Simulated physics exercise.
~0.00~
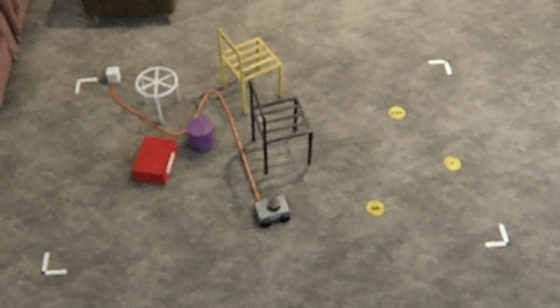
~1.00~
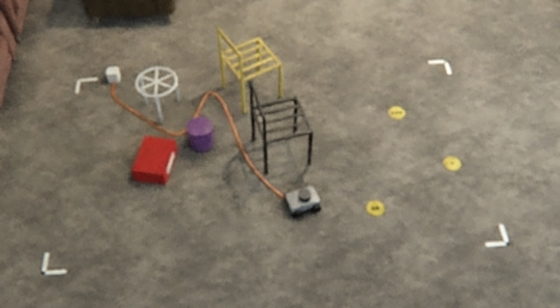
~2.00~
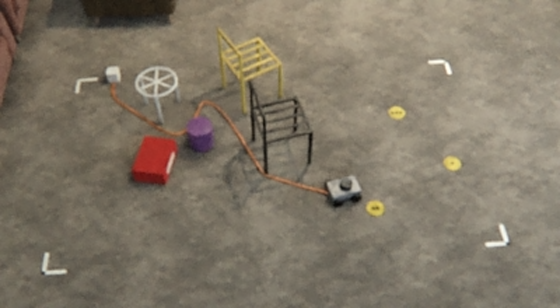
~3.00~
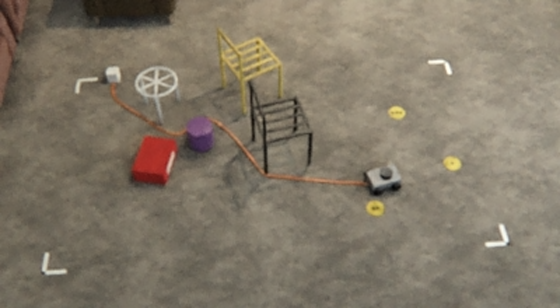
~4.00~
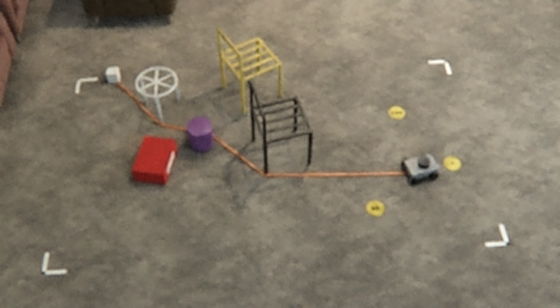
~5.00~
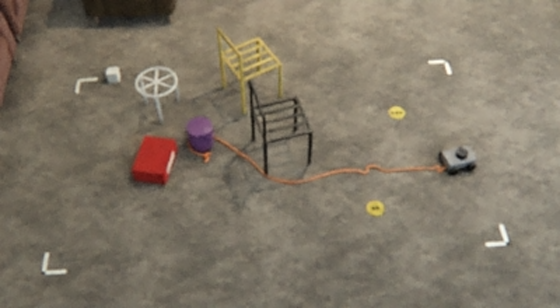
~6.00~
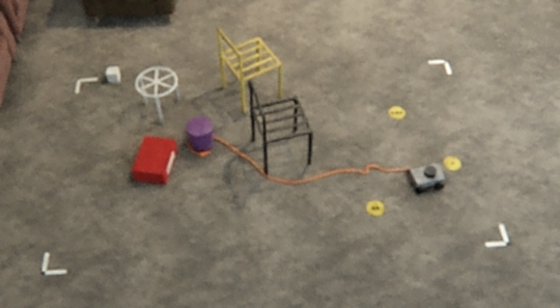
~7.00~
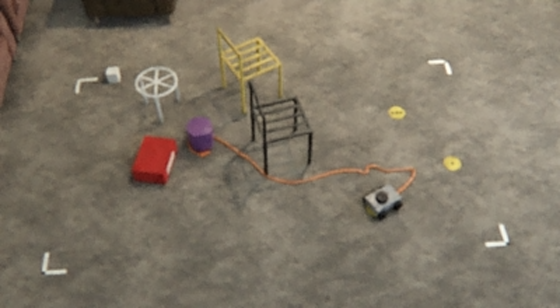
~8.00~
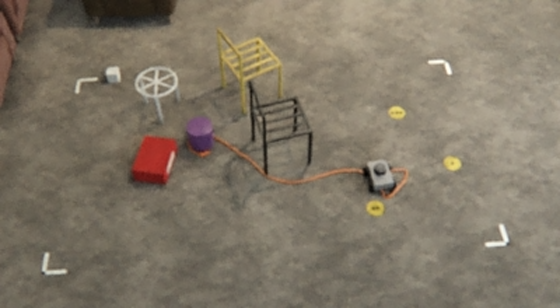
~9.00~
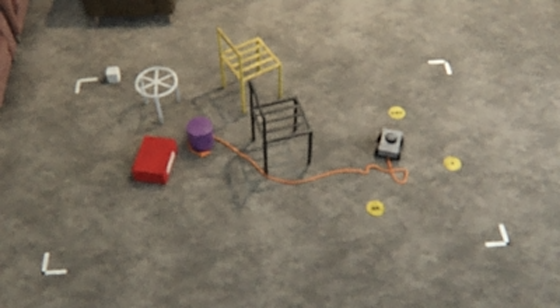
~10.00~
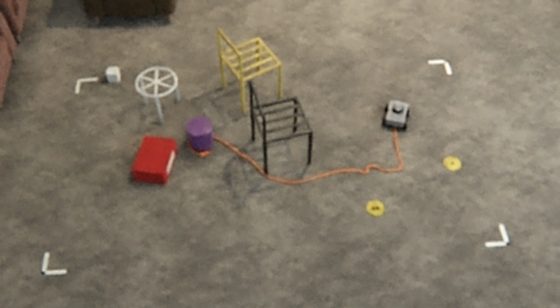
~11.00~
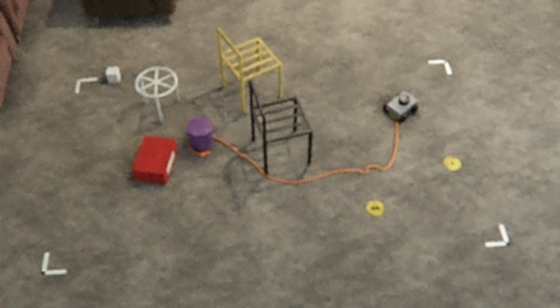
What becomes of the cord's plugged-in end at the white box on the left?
It comes out as the cart pulls the cord tight, and it ends up lying by the purple tub, away from the box.
A cart rolls right, unplugging its cord, doubles back, then heads up to a yellow mark.
